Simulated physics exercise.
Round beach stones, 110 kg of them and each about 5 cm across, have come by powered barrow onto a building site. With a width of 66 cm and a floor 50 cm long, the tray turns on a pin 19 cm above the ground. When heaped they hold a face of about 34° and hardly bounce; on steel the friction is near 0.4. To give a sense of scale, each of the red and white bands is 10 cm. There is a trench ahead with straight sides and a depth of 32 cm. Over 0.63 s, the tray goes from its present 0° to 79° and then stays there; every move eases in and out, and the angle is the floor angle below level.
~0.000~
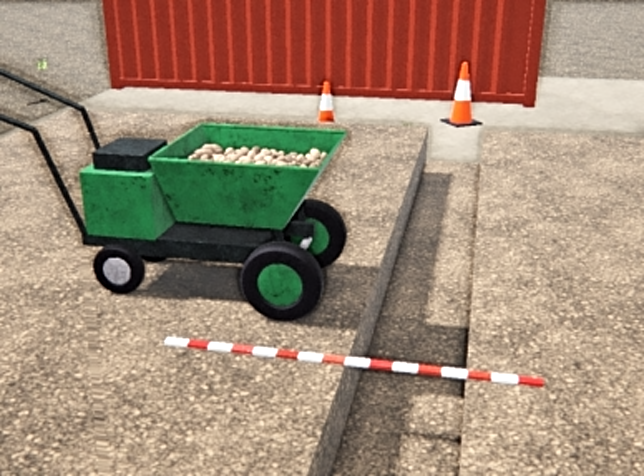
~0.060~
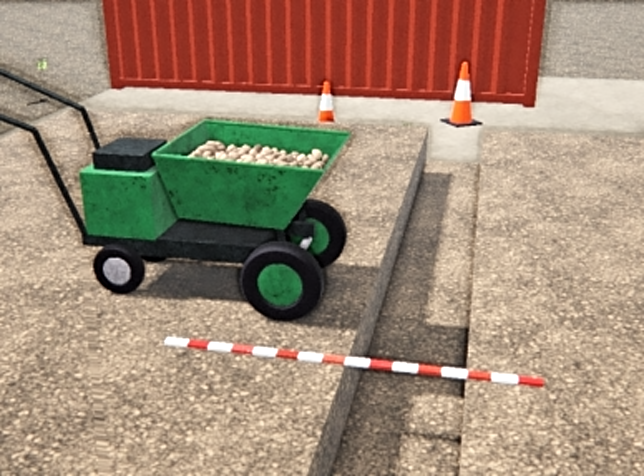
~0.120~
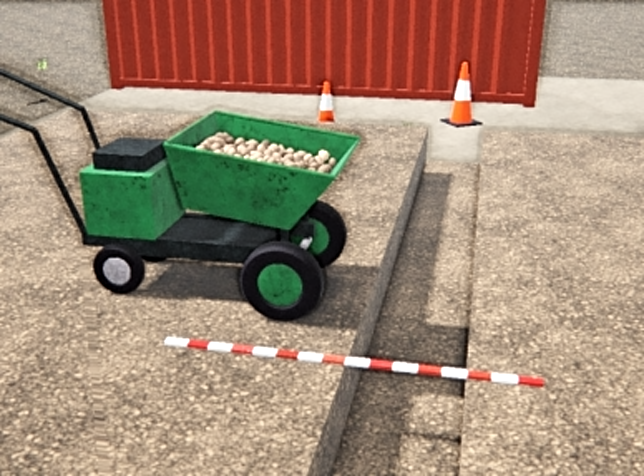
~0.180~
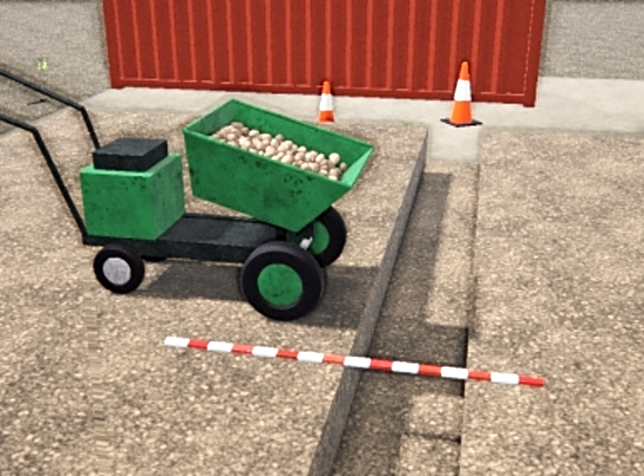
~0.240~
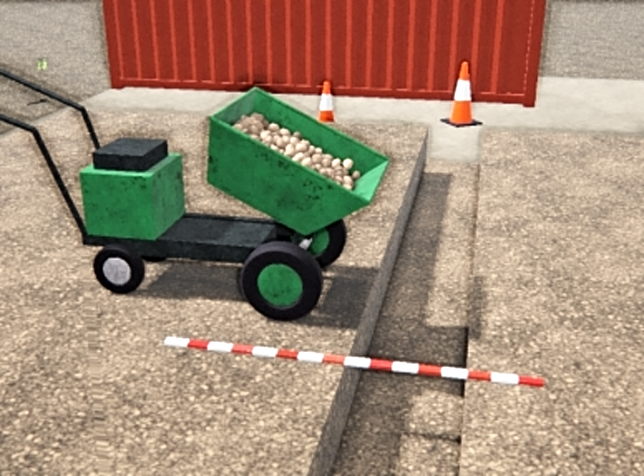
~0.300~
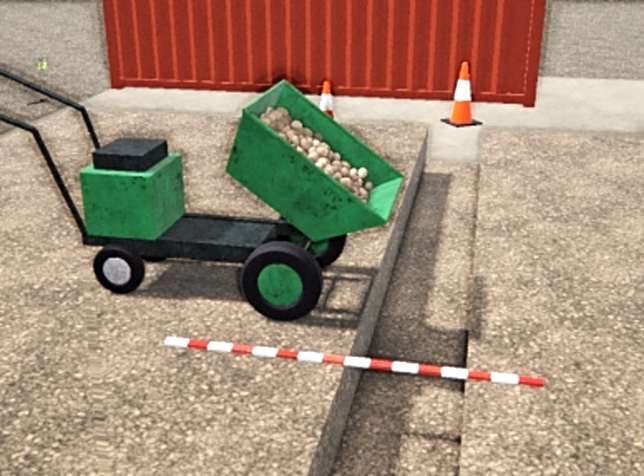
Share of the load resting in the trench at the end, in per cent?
72 per cent.
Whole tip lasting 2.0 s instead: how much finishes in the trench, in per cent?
In that case some 95 per cent.
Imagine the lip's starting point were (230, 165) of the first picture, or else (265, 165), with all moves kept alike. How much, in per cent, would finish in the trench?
Roughly 80 in a hundred from the first, 100 in a hundred from the second.
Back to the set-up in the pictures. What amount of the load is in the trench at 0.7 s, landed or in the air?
Around 35 per cent of it.
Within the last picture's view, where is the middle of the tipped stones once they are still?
Roughly (449, 352), I'd say.
After 0.5 s the floor is at 66°; 100 % in the tray; the foremost stones are at (399, 243).
After 0.7 s the floor is at 79°; 56 % in the tray, 35 % in the trench, 10 % past the trench; the foremost stones are at (502, 301).
After 1.1 s the floor is at 79°; 8 % in the tray, 64 % in the trench, 29 % past the trench; the foremost stones are past the picture's edge.
After 3.0 s the floor is at 79°; 0 % in the tray, 72 % in the trench, 28 % past the trench; the foremost stones are past the picture's edge.
